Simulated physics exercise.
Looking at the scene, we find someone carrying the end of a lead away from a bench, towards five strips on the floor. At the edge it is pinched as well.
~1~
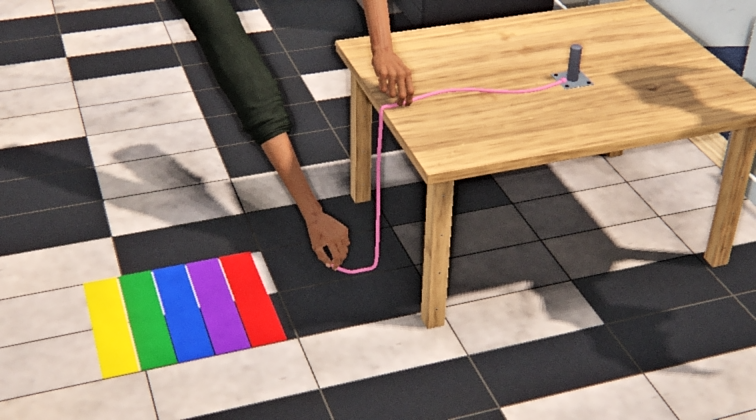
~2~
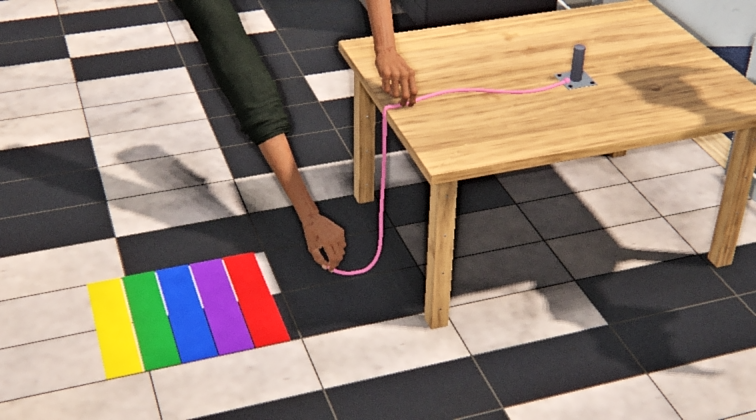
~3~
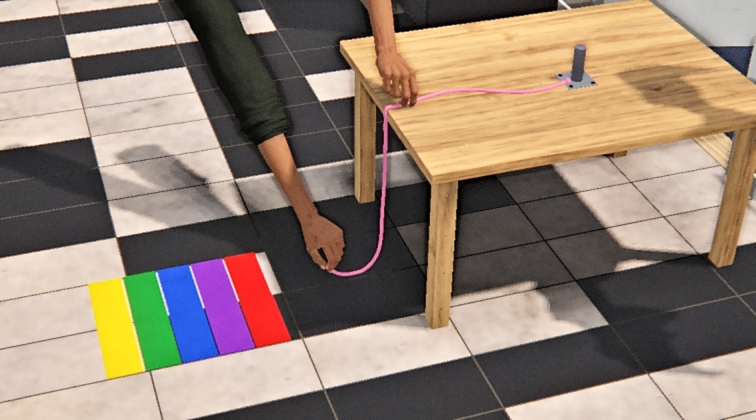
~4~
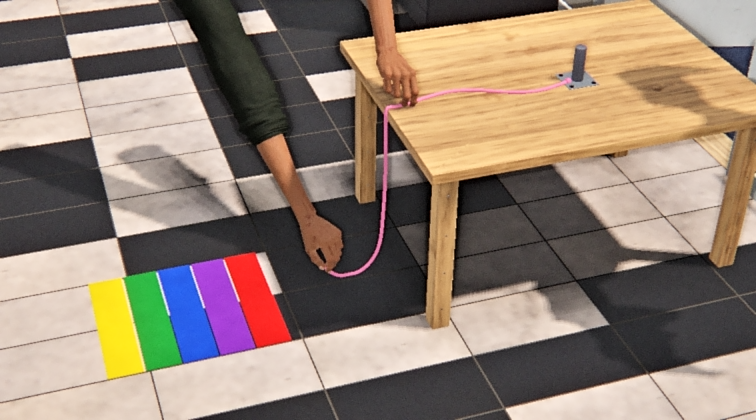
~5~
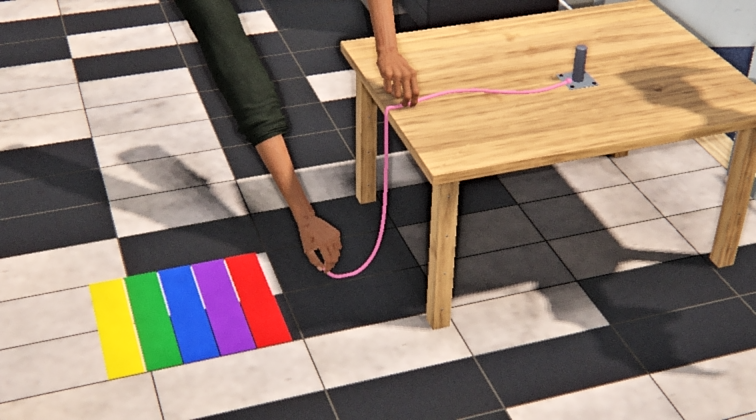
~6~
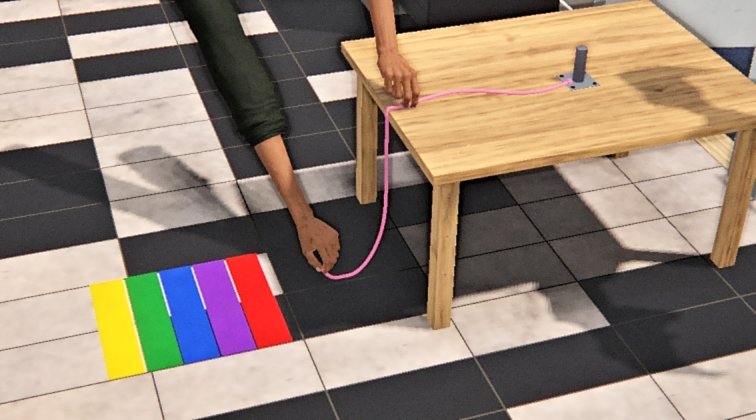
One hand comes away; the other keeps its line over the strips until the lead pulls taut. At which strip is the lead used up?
At the purple one.
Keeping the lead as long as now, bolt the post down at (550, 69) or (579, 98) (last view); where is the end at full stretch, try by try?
First try (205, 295), second try (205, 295).
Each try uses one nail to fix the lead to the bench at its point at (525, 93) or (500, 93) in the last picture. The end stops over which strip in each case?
The first place gives purple, the second gives purple.
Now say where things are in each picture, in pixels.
In the first picture, end (332, 265); red (263, 326); purple (227, 334); blue (191, 341); green (155, 349); yellow (117, 356).
In the second picture, end (329, 267); lead through (545, 89) (476, 90) (413, 102) (385, 146) (382, 201) (377, 256).
In the third picture, end (327, 268).
In the fourth picture, end (326, 268); lead through (546, 89) (478, 90) (414, 102) (386, 146) (384, 201) (374, 256).
In the fifth picture, end (324, 269).
In the sixth picture, end (323, 270); lead through (547, 90) (479, 91) (415, 103) (386, 147) (386, 201) (370, 257).
Early on, end near (283, 278); short of the strips.
Midway, end near (245, 285); over red.
At the end of the slack, end near (222, 289); over purple. It halts on the purple strip.
